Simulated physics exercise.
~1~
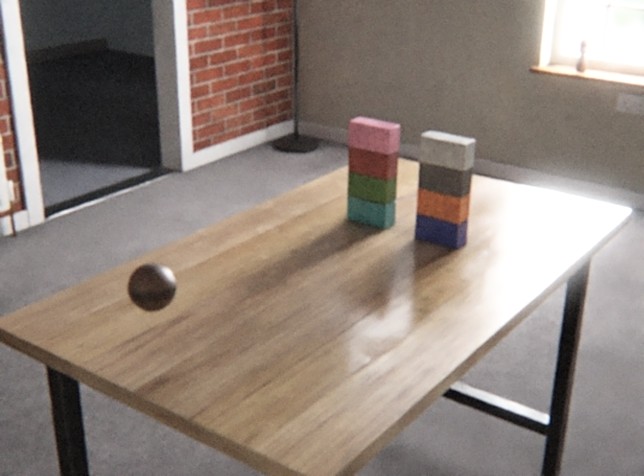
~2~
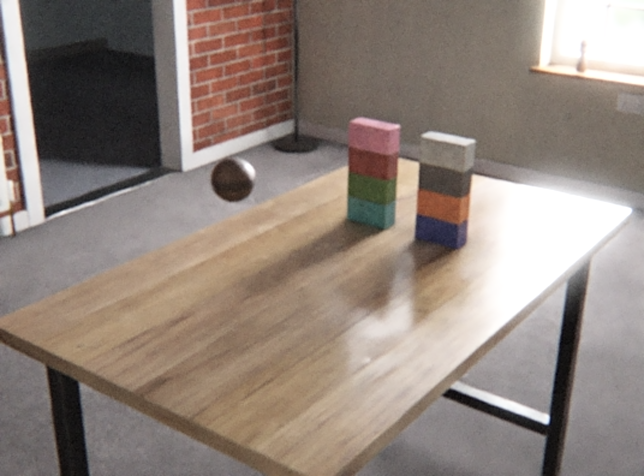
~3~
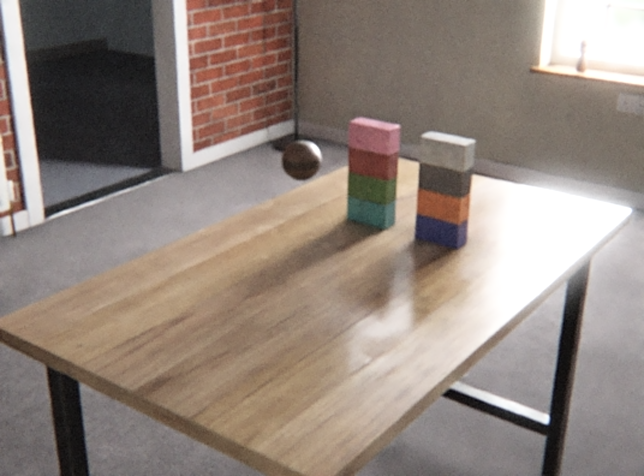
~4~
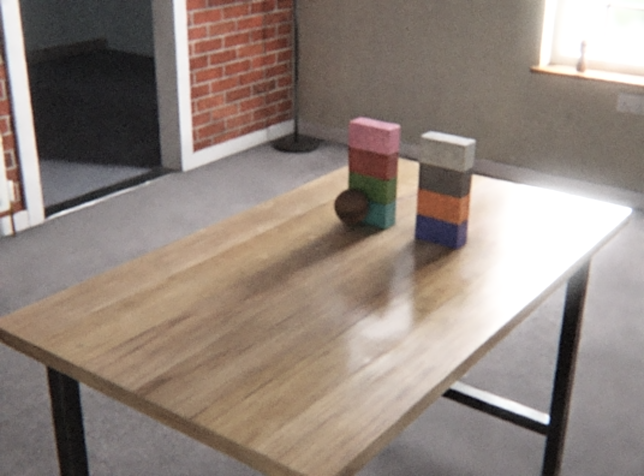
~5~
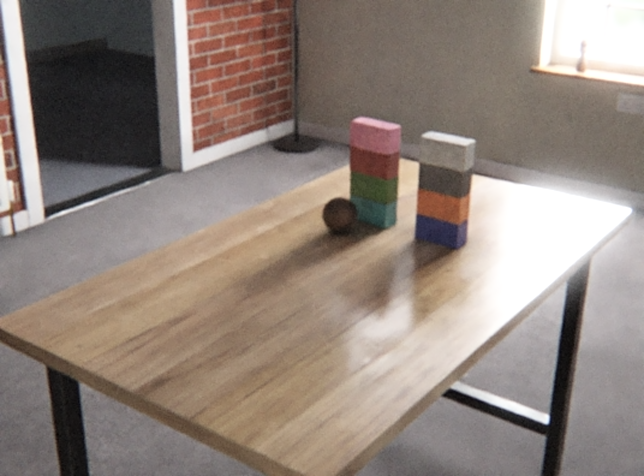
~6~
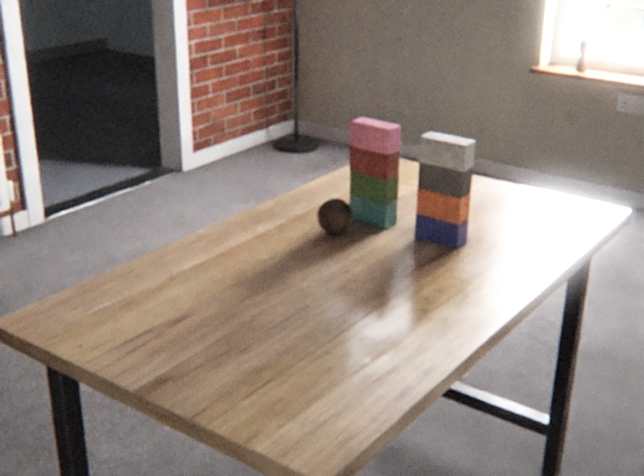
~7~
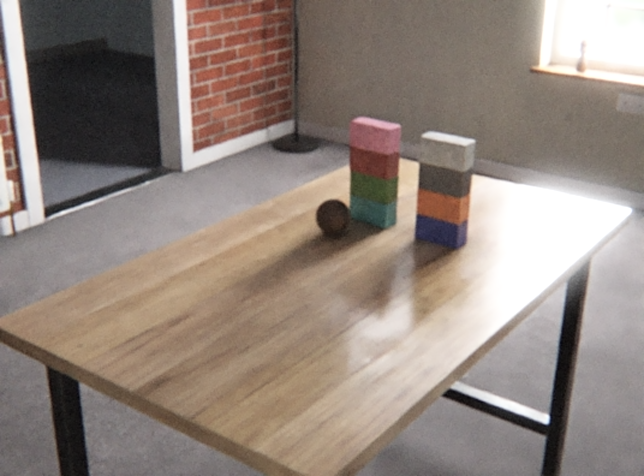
A dark brown ball sails through the air from the left over a wooden table, seen from slightly above in a grey-carpeted room with brick wall sections and a doorway behind. Toward the table's far end stand two neighbouring stacks of coloured blocks, the left one pink, red, green and turquoise, the right one white, grey, orange and blue. The ball rises, passes rightward, then drops against the lower part of the left stack. It bounces back a little to the left and settles on the tabletop. Both stacks remain standing, with the pink block still on top.
